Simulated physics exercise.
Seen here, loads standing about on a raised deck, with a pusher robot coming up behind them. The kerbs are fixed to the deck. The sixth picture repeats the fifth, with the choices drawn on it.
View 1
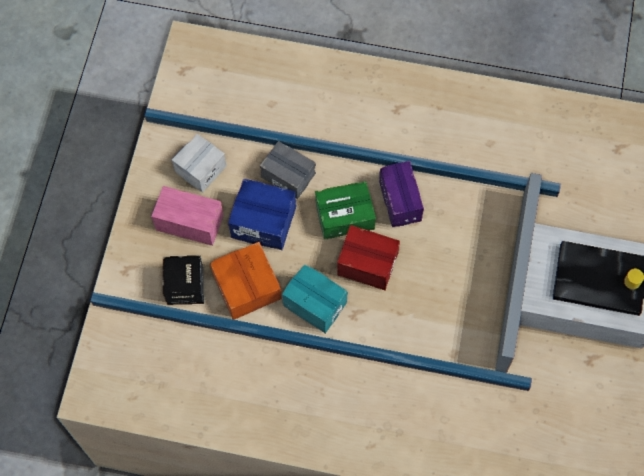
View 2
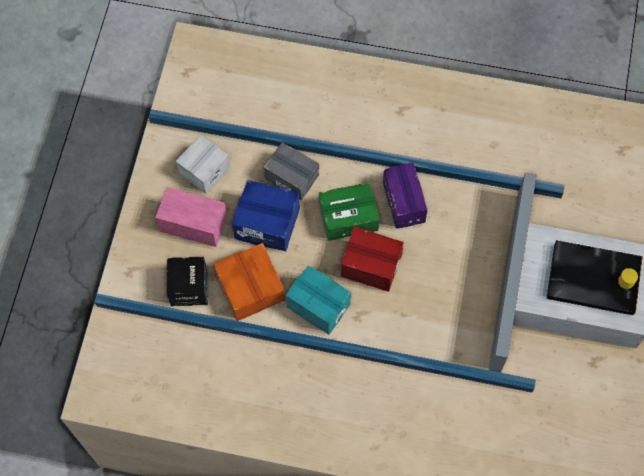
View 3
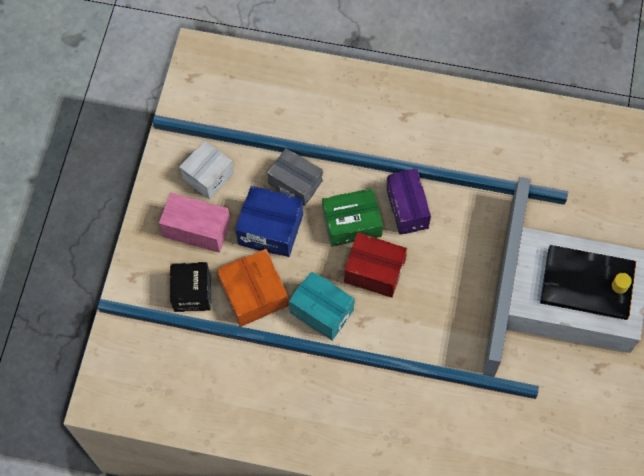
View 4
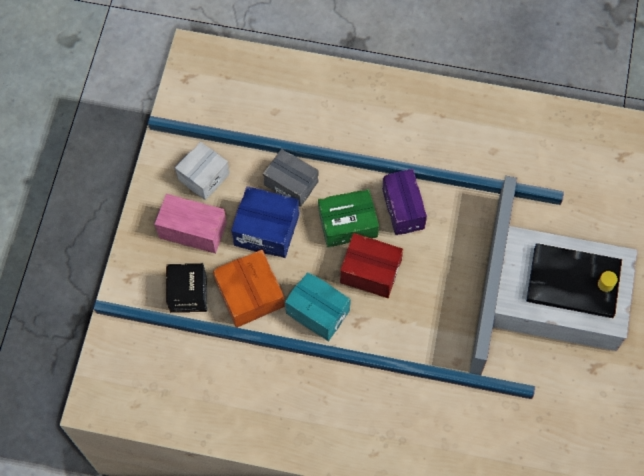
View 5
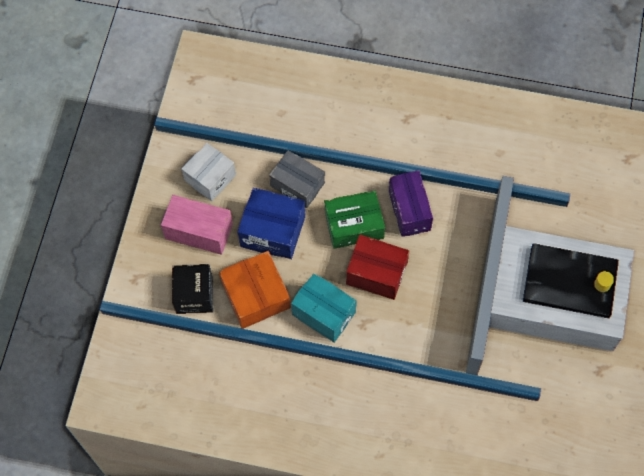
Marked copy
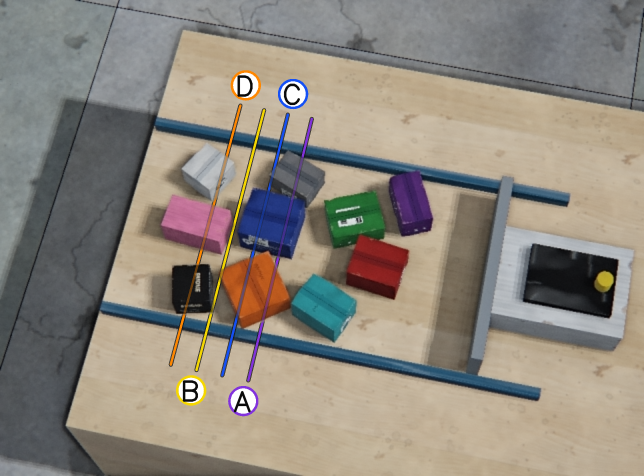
A pusher robot slides slowly left toward colourful boxes standing still on a wooden deck.
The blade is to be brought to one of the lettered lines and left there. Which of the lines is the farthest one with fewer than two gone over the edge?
C.
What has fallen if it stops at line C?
The pink crate goes over.
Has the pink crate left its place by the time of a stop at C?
By then, yes.
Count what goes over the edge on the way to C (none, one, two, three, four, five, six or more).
In all, one.
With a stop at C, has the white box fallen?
By then, no.
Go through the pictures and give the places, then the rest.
In the first frame, white box (199, 163); purple box (401, 195); orange box (246, 281).
In the second frame, robot (588, 276); pink crate (192, 217).
In the third frame, robot (581, 280); red box (376, 265).
In the fourth frame, robot (568, 278); turquoise parcel (318, 307).
In the fifth frame, robot (564, 279); black box (193, 289); white box (209, 172); purple box (411, 204).
On the copy, A at (281, 244); B at (232, 234); C at (257, 239); D at (207, 230).
On C. First, robot (478, 262); purple box (396, 199); green box (348, 219).
Then, robot (391, 246); pink crate (157, 234); black box (176, 287).
Finally, robot (328, 233); pink crate over the edge; black box (116, 278); one fallen.
By contrast, A is within the limit but short; B drops two; D drops four.
